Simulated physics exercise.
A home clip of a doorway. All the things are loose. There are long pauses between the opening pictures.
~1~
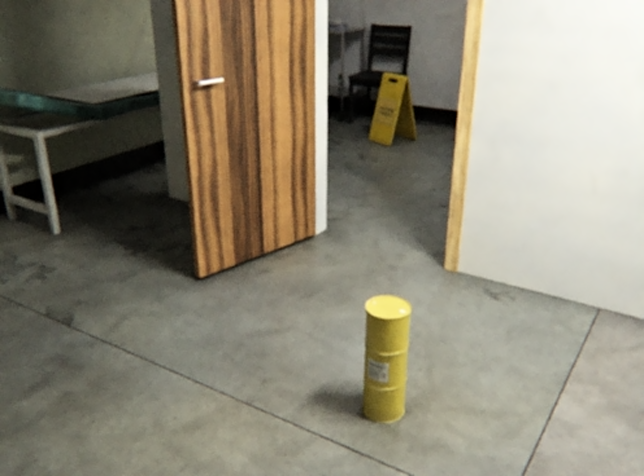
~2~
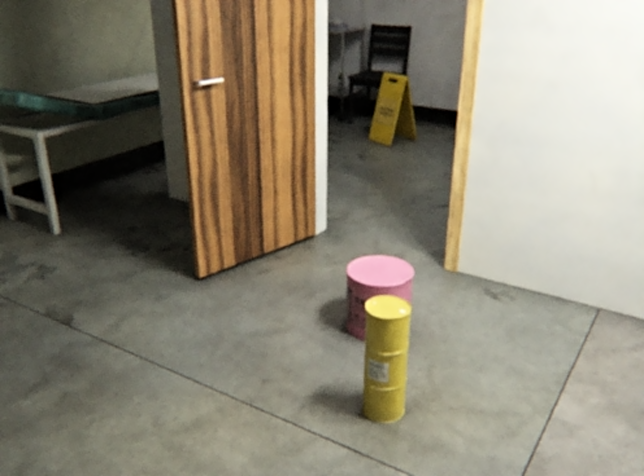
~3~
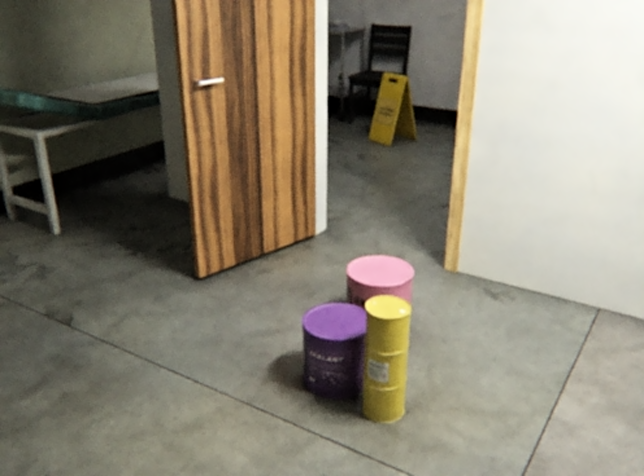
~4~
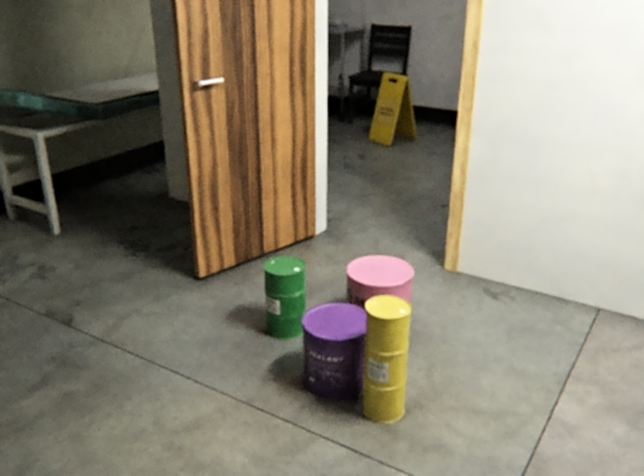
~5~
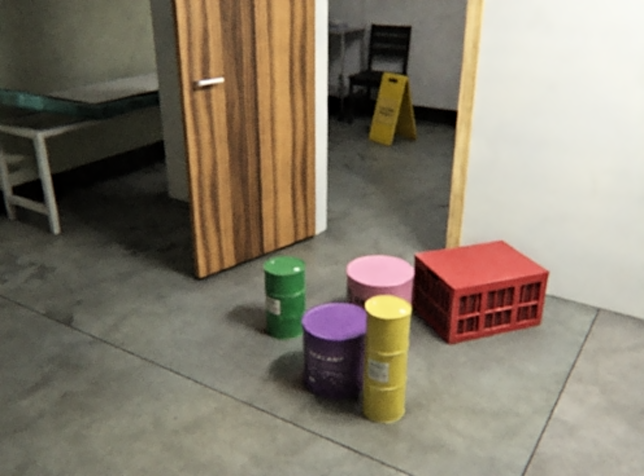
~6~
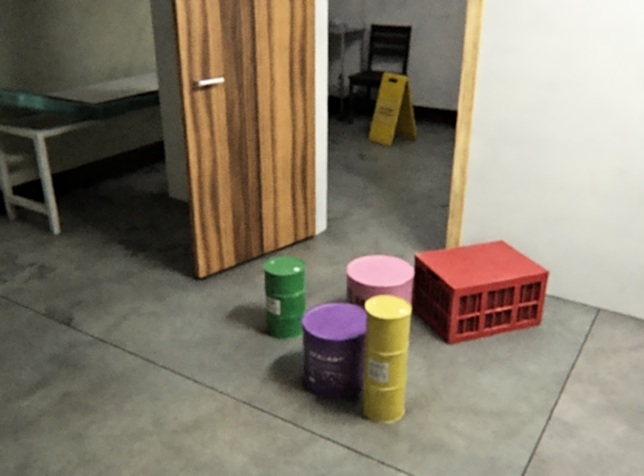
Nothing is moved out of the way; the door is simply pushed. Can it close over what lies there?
As it turns out, it reaches the frame.
Then, 0.80 s after the last picture, door 81° open.
Then, 1.50 s after the last picture, door 48° open.
Then, 2.20 s after the last picture, door 15° open.
At rest, door 0° open; all 5 in place. Seen from the same camera at the end, red chest near (477, 289).
